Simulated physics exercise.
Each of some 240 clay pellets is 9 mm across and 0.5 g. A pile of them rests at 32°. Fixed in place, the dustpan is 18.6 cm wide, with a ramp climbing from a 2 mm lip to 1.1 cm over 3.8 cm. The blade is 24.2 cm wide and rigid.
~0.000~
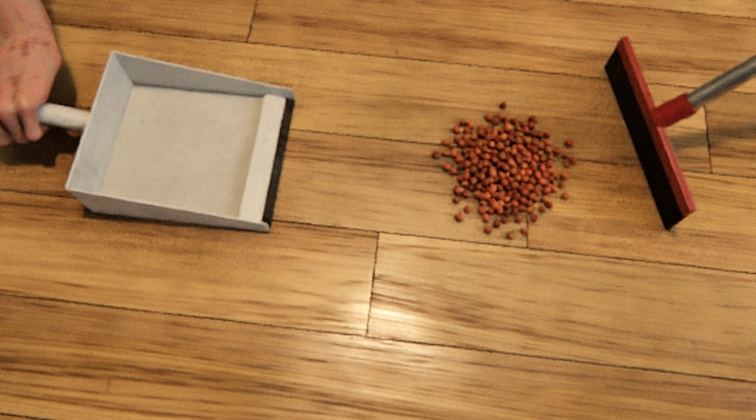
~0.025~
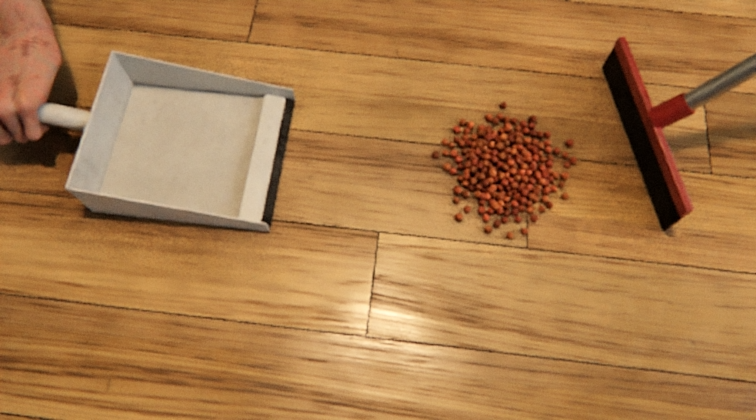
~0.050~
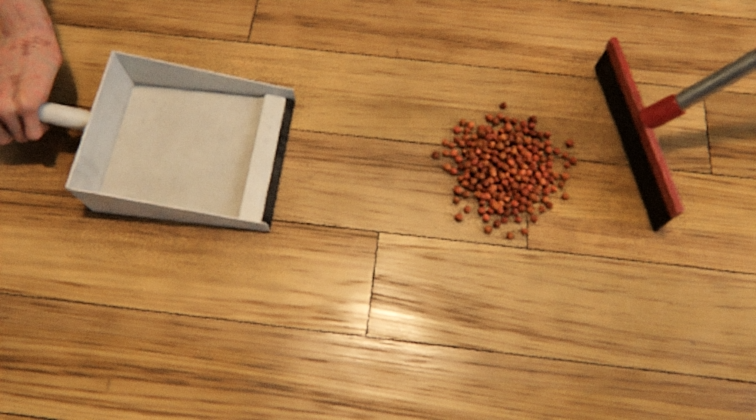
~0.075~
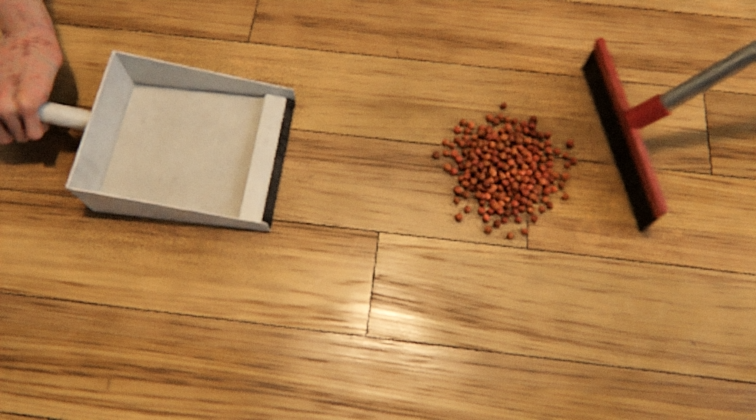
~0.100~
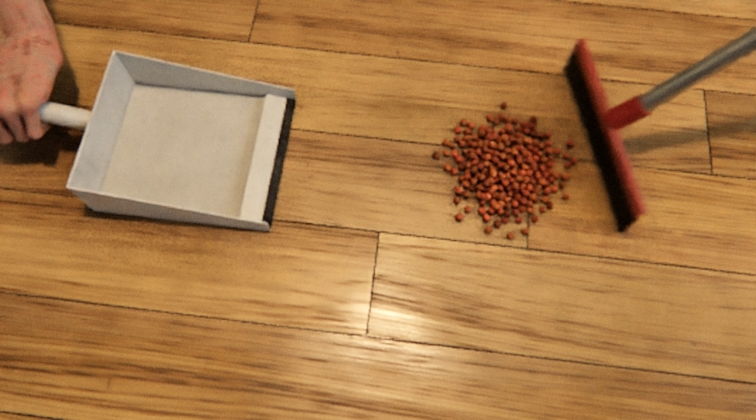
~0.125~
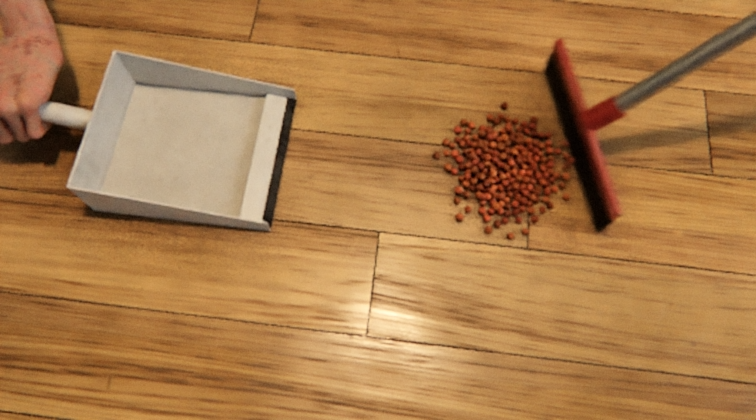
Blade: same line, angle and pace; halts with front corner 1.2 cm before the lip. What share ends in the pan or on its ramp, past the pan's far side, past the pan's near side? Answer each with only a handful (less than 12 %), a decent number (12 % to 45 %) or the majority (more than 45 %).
Pan: A decent number; far side: Only a handful; near side: A decent number.
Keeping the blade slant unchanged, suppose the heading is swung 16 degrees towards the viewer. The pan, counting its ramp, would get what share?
I'd put it at close to 25 percent.
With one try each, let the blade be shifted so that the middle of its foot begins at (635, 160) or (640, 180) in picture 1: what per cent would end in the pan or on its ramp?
Estimates: 35 percent and 40 percent.
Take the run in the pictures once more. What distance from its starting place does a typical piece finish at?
It works out to some 30 cm.
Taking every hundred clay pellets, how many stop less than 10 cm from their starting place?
The figure is some 0 percent.
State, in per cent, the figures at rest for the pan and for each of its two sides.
Pan 35, far side 5, near side 30.
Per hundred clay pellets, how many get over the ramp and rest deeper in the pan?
Roughly 15 percent.
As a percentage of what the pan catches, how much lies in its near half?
Something like 70 in a hundred.
After 0.27 s, middle of the blade 20 cm from the lip; 0 % over the lip, far side 5 %, near side 5 %.
After 0.37 s, middle of the blade 9 cm from the lip; 0 % over the lip, far side 5 %, near side 20 %.
Then, at 0.61 s, middle of the blade 5 cm from the lip; 35 % over the lip, far side 5 %, near side 30 %.
By 1.3 s all is still; pan 35 %, far side 5 %, near side 30 %, in front of the lip or behind the blade 30 %.
